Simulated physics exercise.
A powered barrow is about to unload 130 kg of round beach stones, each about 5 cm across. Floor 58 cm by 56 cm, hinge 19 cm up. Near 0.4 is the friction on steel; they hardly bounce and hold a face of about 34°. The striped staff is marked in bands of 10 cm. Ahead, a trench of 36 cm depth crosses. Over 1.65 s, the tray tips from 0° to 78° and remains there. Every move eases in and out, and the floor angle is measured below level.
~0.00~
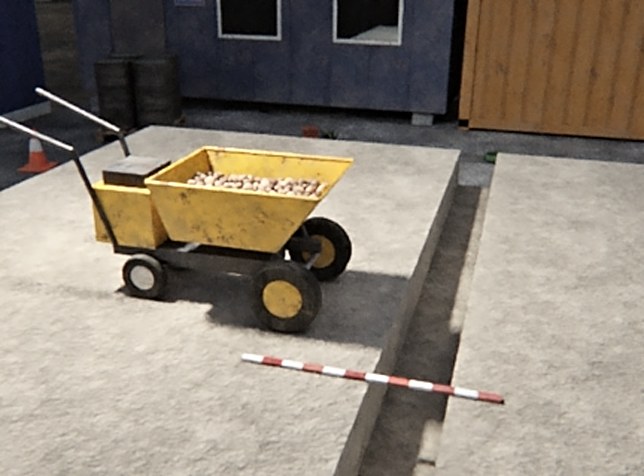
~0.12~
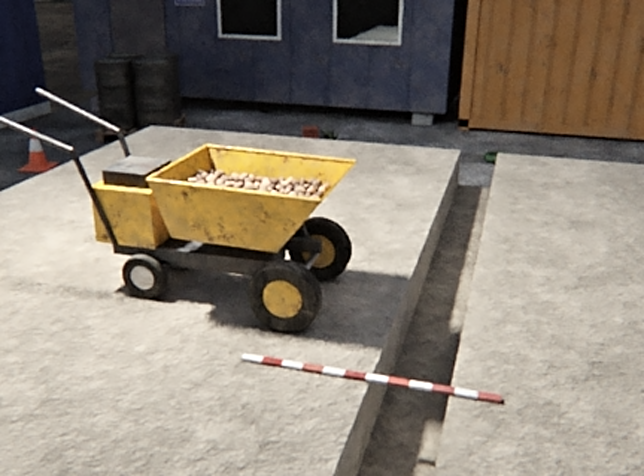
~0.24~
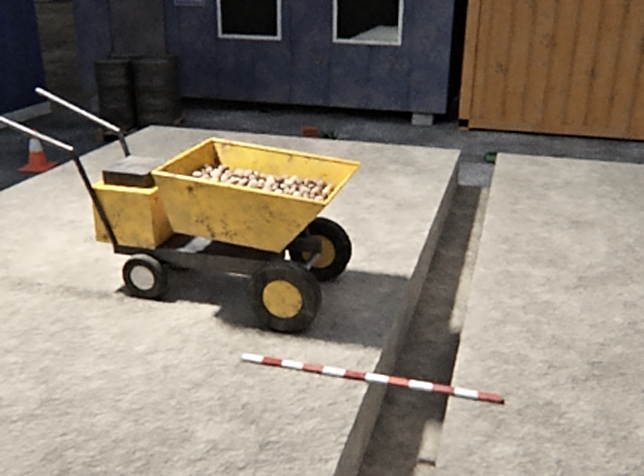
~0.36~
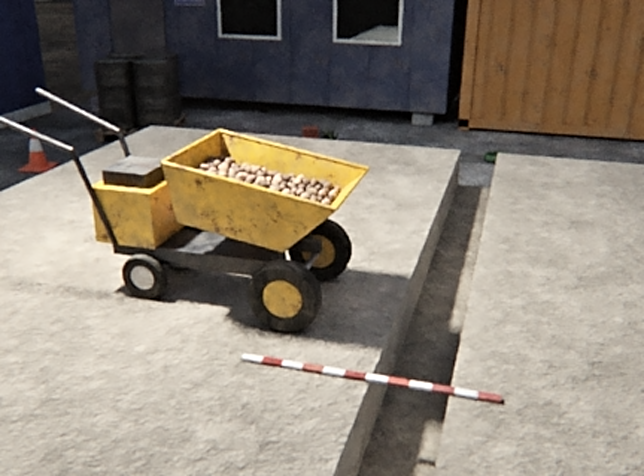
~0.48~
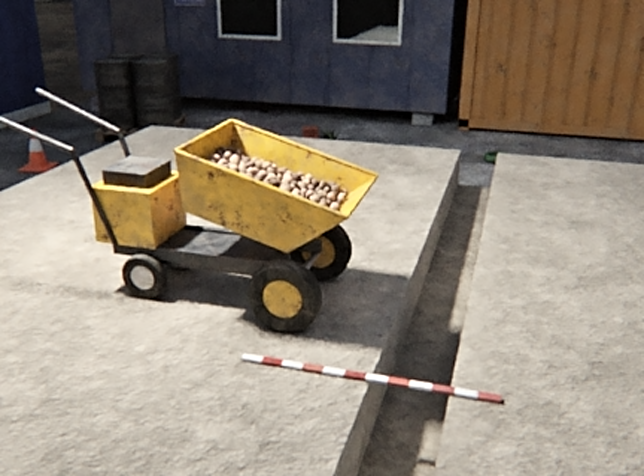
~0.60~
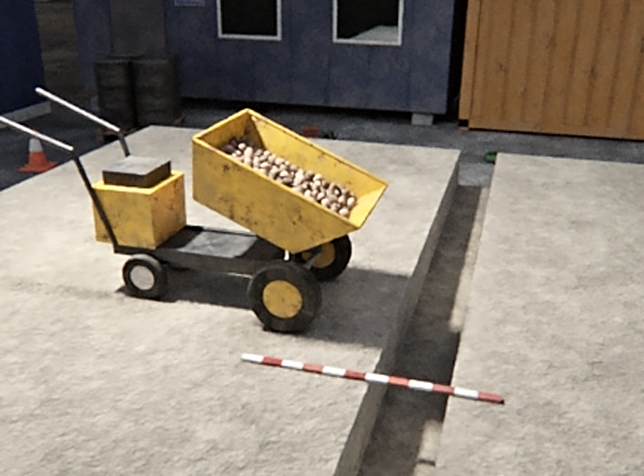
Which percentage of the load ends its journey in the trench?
Roughly 91 per cent.
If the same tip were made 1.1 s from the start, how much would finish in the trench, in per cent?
Close to 85 percent, then.
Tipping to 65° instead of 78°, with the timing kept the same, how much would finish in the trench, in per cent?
It comes out at about 85 percent.
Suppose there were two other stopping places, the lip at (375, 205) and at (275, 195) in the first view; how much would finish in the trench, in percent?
About 20 per cent from the first spot, about 80 from the second.
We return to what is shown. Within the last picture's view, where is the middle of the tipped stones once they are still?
Roughly at (434, 364).
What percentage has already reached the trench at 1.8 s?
At that moment: Approx. 65 %.
After 1.2 s the floor is at 66°; 100 % in the tray; the foremost stones are at (415, 271).
After 1.8 s the floor is at 78°; 29 % in the tray, 64 % in the trench, 8 % past the trench; the foremost stones are at (533, 330).
After 2.1 s the floor is at 78°; 4 % in the tray, 87 % in the trench, 9 % past the trench; the foremost stones are at (591, 330).
After 4.1 s the floor is at 78°; 0 % in the tray, 91 % in the trench, 9 % past the trench; the foremost stones are at (613, 333).
